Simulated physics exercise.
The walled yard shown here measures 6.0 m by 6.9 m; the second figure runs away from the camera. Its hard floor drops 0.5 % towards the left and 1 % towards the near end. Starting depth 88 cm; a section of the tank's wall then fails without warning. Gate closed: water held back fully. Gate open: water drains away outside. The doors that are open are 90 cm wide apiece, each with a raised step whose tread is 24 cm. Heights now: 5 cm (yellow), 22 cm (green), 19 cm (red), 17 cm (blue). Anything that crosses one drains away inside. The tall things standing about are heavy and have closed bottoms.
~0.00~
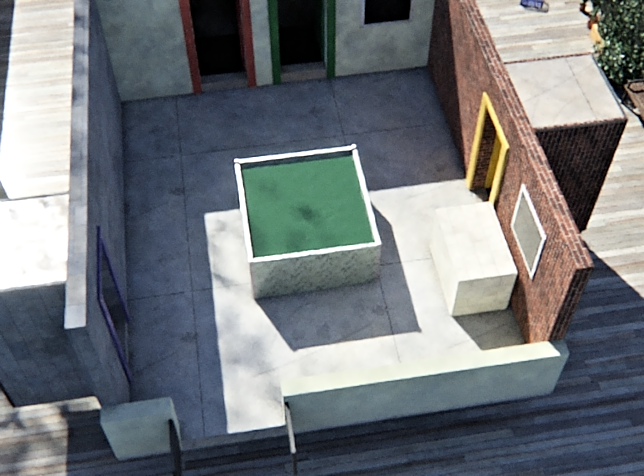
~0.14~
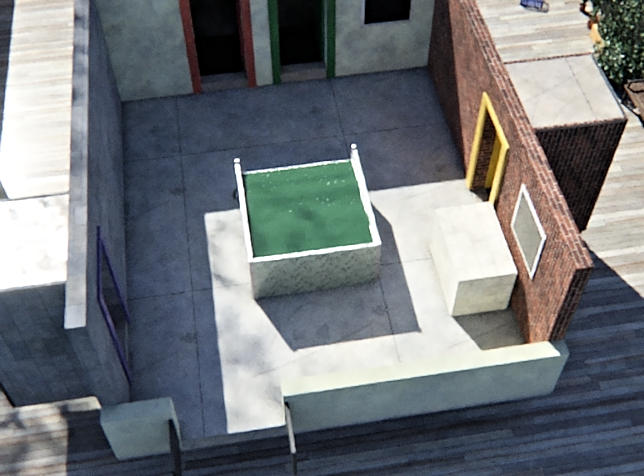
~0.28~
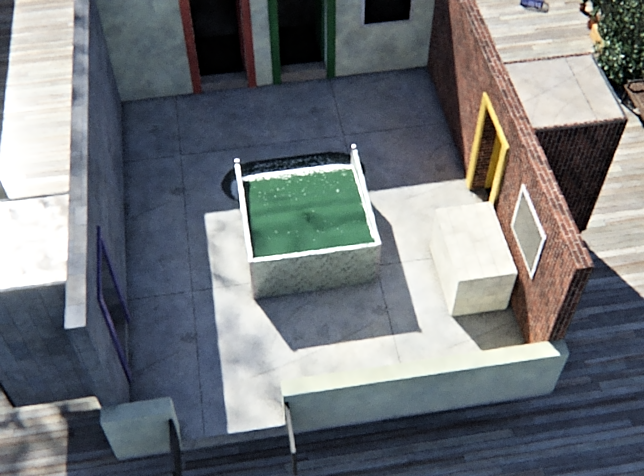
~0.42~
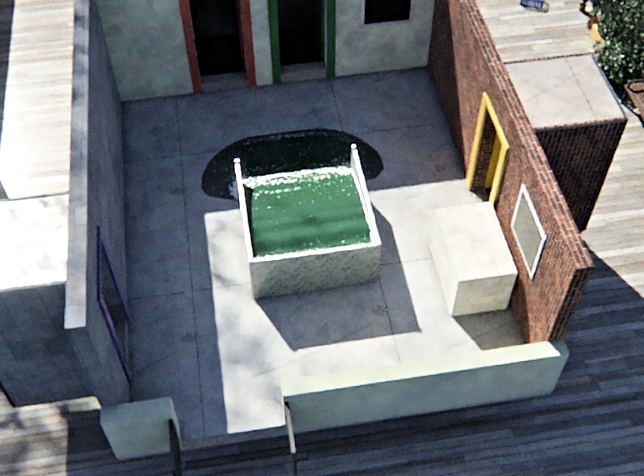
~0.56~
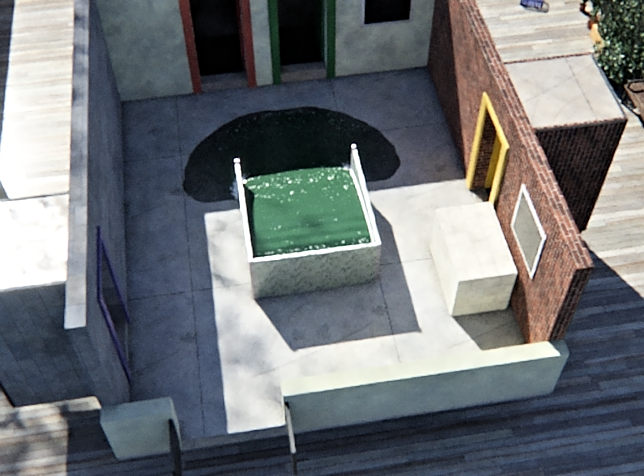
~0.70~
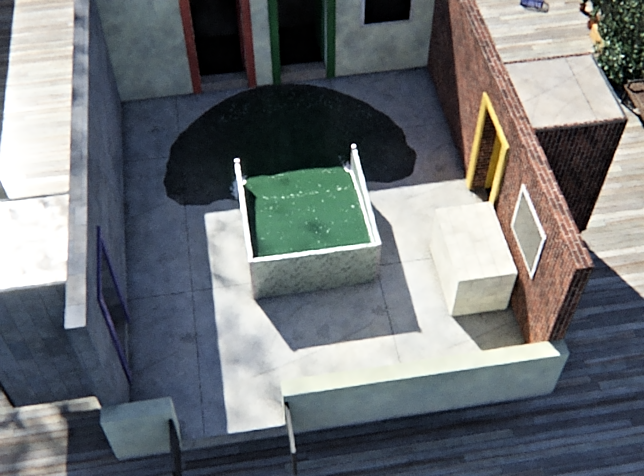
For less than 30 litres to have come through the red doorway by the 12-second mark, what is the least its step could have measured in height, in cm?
32 cm or so.
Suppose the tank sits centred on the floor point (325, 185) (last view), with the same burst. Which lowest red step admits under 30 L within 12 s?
Then it needs to be around 25 cm high.
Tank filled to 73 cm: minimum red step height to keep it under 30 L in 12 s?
Roughly 26 cm high.
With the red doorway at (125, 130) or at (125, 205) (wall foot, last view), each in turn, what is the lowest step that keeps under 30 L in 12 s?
Around 29 and 6.5 cm respectively.
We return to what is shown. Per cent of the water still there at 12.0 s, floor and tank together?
Roughly 66 %.
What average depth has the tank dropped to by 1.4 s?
Average depth: Approx. 41 cm.
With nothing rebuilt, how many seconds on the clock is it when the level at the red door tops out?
At about 1.8 s.
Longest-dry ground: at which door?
Blue.
After 1.4 s water covers 40 % of the floor, deepest (46 cm) near (263, 93); 39 cm at the red door, 44 litres in over its 19 cm step.
After 3.0 s water covers 45 % of the floor, deepest (38 cm) near (132, 102); 25 cm at the red door, 172 litres in over its 19 cm step.
After 12.0 s water covers 100 % of the floor, deepest (12 cm) near (132, 432); 4 cm at the red door, 181 litres in over its 19 cm step.
At the red door as built, the water arrived by 0.8 s and peaked near 40 cm at 1.8 s.
With a step of 29.5 cm, 48 litres would have come in within the 12 s; with 39.5 cm, 4 litres. So under 30 litres takes about 32 cm.
